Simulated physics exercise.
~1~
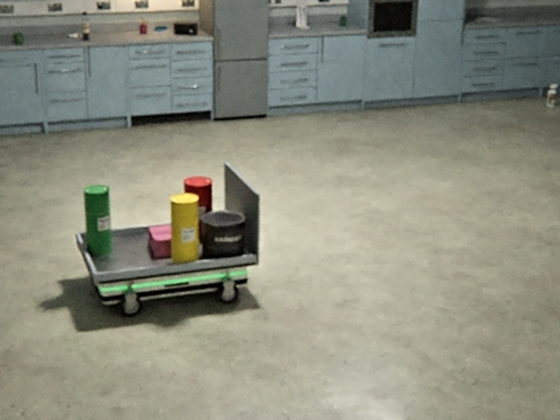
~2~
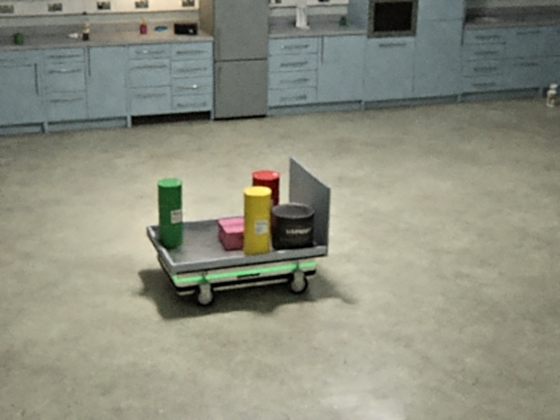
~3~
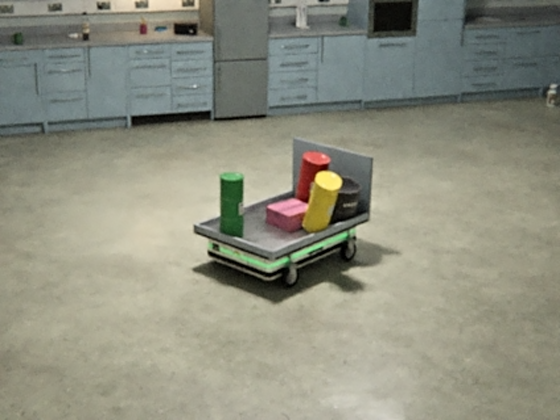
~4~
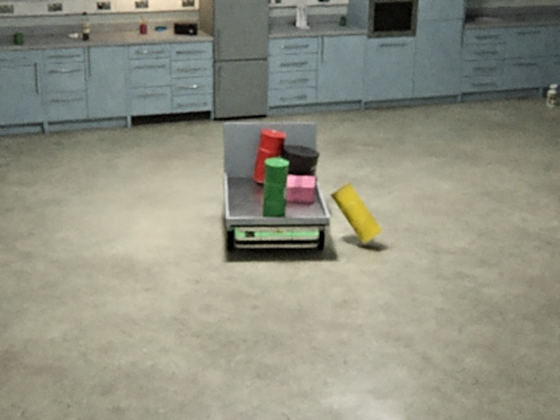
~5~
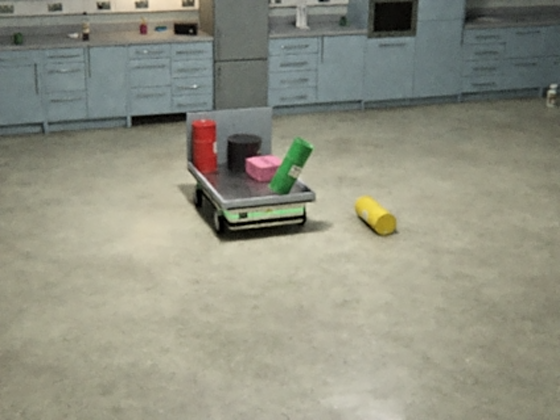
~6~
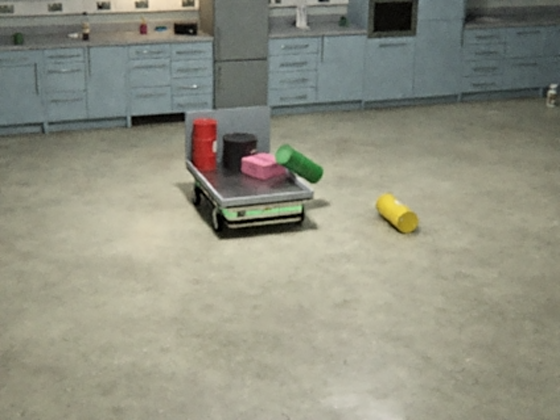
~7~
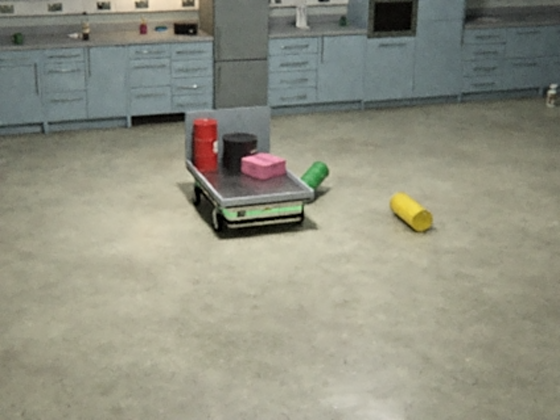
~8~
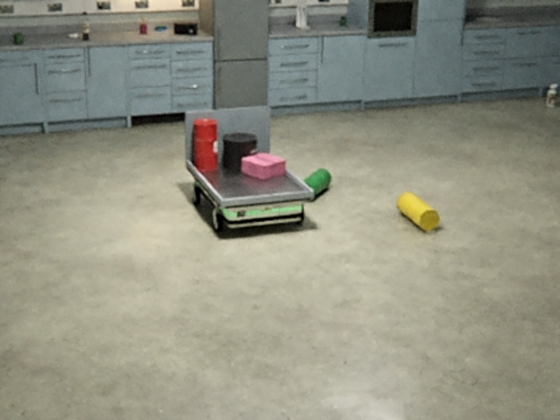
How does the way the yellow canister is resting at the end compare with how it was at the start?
At the start the yellow canister stands upright on the cart, but at the end it lies on its side on the floor.
